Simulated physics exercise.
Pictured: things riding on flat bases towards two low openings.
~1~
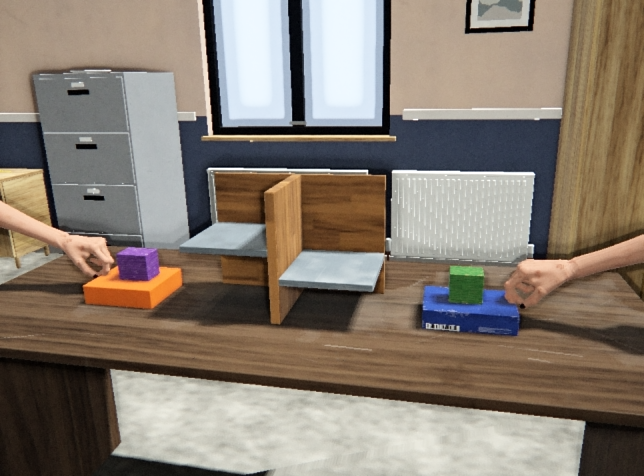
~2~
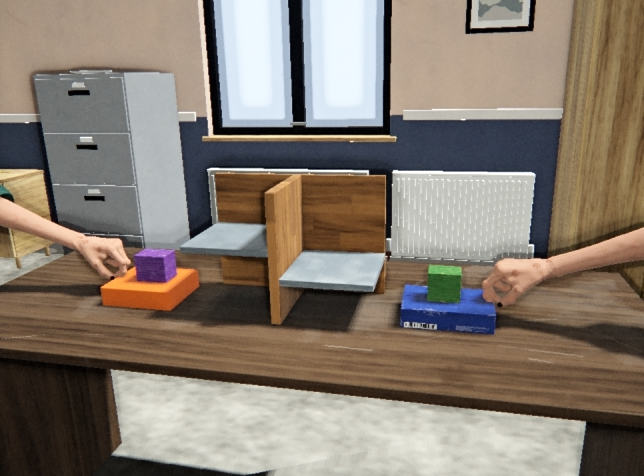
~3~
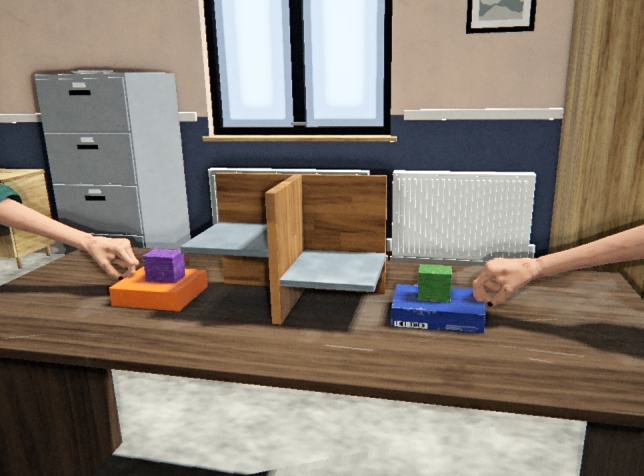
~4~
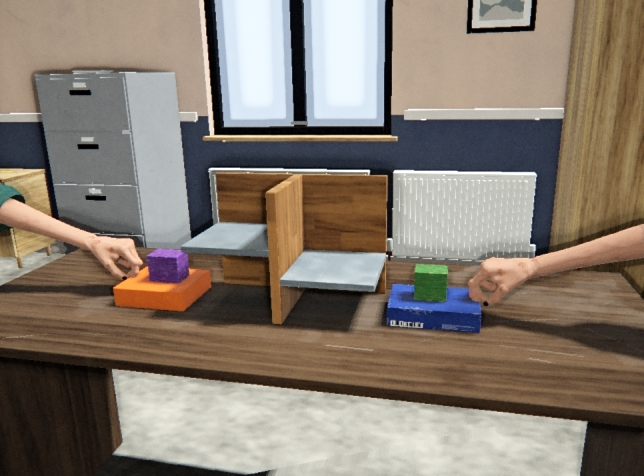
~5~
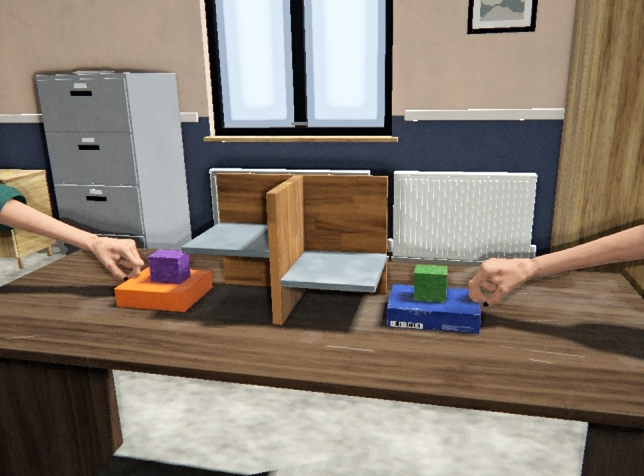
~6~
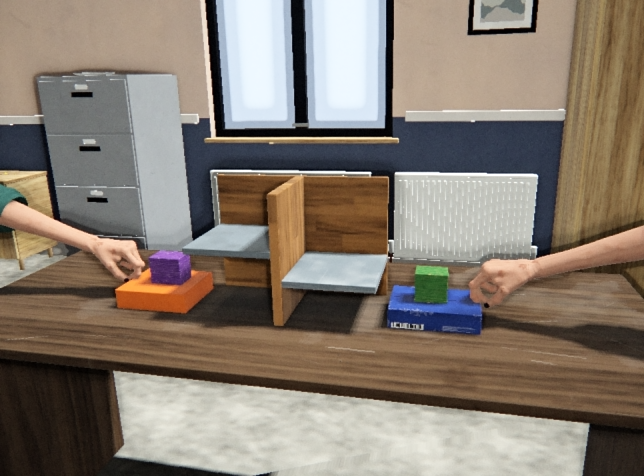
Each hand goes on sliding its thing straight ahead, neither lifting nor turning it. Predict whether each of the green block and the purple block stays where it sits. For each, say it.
Prediction: The green block gets knocked from its place; the purple block stays where it sits.
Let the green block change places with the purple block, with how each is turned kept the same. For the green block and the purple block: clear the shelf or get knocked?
The green block goes under, while the purple block hits the shelf.
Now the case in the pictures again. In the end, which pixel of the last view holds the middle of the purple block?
Roughly (247, 273).
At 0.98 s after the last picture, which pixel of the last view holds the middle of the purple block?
(212, 271).
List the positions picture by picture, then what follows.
Hands sliding the things forward; green block (466, 285); purple block (138, 264); shelf (287, 245), in the first frame.
Hands sliding the things forward; purple block (156, 266); blue box (447, 308), in the second frame.
Hands sliding the things forward; green block (435, 283); orange tray (160, 287), in the third frame.
Hands sliding the things forward; purple block (169, 266); shelf (289, 245), in the fourth frame.
Hands sliding the things forward; green block (431, 283); blue box (434, 307), in the fifth frame.
Hands sliding the things forward; green block (431, 284); purple block (170, 268); orange tray (166, 289), in the sixth frame.
Then, 0.98 s after the last picture, green block riding along near (397, 283); purple block riding along near (211, 271).
Then, 1.88 s after the last picture, green block tipped 13° from how it was near (397, 282); purple block riding along near (247, 273).
Then, 2.08 s after the last picture, green block tipped 74° from how it was near (404, 297); purple block riding along near (247, 273).
At rest, the green block strikes the shelf, near (416, 302); the purple block clears the shelf, near (247, 273).
